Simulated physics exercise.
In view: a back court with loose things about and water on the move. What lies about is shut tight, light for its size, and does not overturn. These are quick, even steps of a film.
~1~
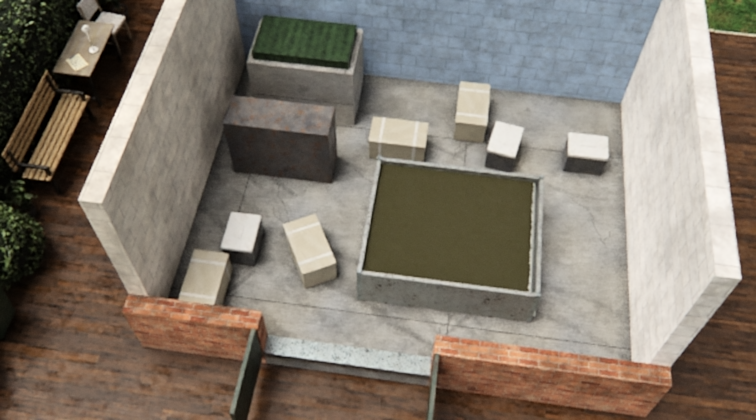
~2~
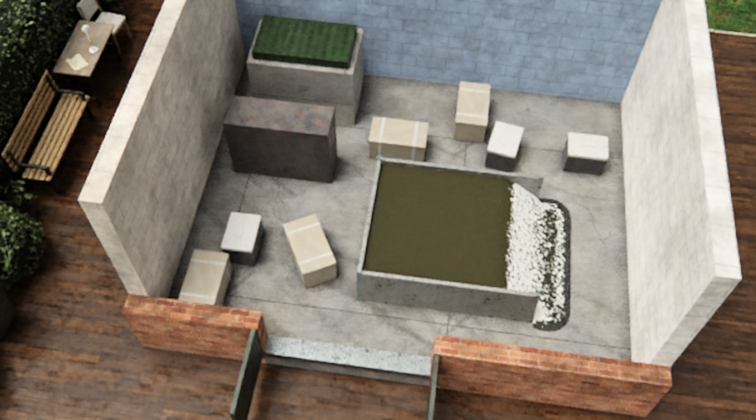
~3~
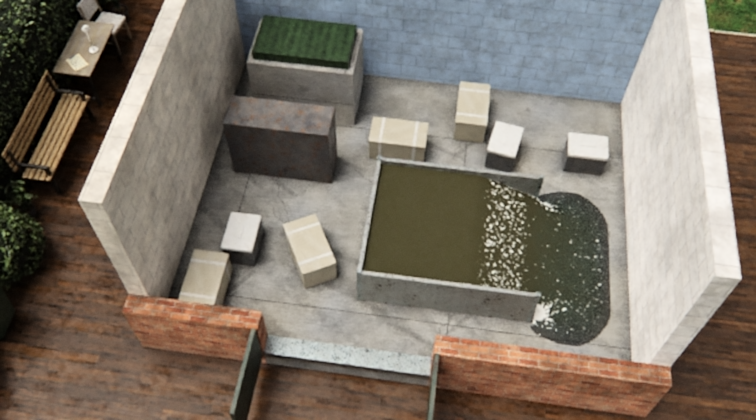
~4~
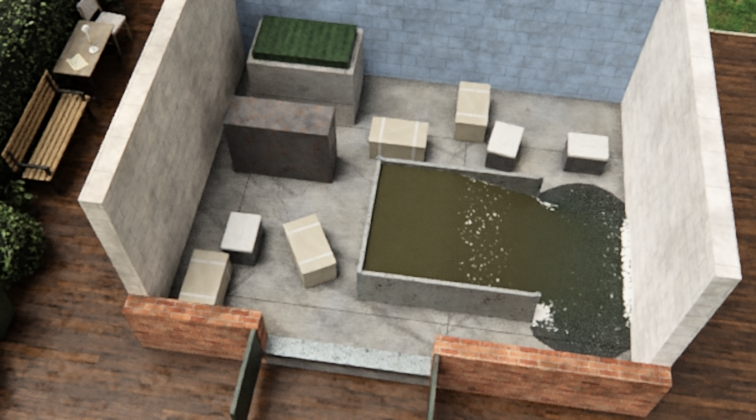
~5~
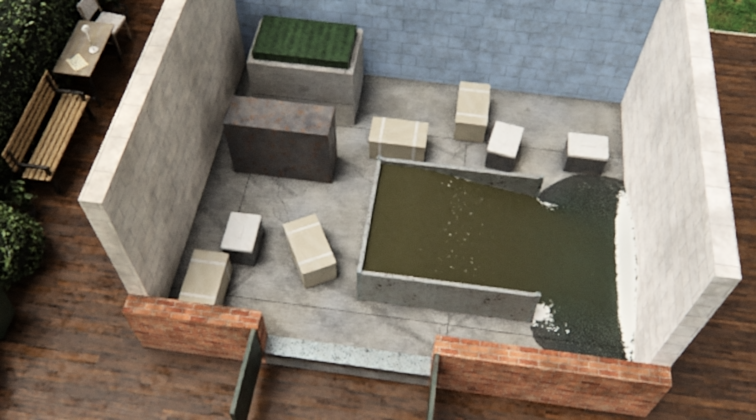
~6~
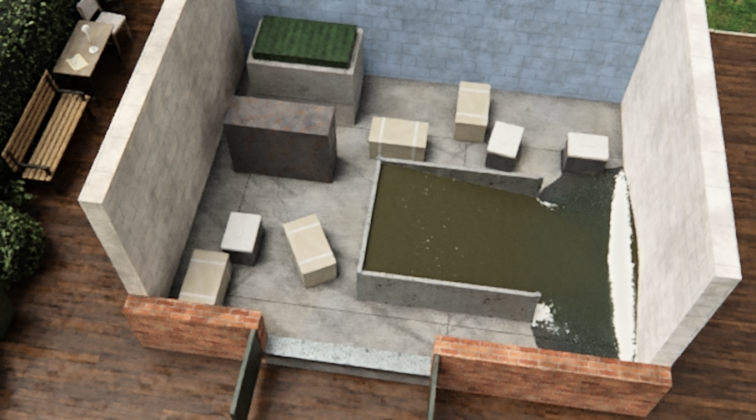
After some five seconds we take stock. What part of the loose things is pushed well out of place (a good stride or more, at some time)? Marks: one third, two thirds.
It is from one to two thirds.
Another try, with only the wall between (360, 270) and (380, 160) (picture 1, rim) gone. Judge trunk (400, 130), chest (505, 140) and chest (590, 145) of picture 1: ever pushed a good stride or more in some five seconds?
As listed: Moved that far, under that, less than that.
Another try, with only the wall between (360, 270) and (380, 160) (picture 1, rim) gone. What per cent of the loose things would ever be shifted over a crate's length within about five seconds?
Some 70 per cent.
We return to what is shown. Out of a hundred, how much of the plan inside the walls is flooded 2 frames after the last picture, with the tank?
Close to 30 %.
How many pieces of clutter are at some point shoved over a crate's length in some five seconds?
4 of them.
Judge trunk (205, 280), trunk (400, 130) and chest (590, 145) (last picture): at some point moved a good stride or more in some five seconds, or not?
As listed: That far or more, yes, swept aside.
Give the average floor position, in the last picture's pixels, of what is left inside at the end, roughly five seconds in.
Around (346, 187).
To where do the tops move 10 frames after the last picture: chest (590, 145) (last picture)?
Roughly at (524, 101).
A moment on, 0 of 7 are well off their spots; 0 afloat.
Next, 1 of 7 are well off their spots; 0 afloat.
Later, 2 of 7 are well off their spots; 1 afloat.
In the end, 4 of 7 are well off their spots, and 4 have been at some point; 4 afloat.
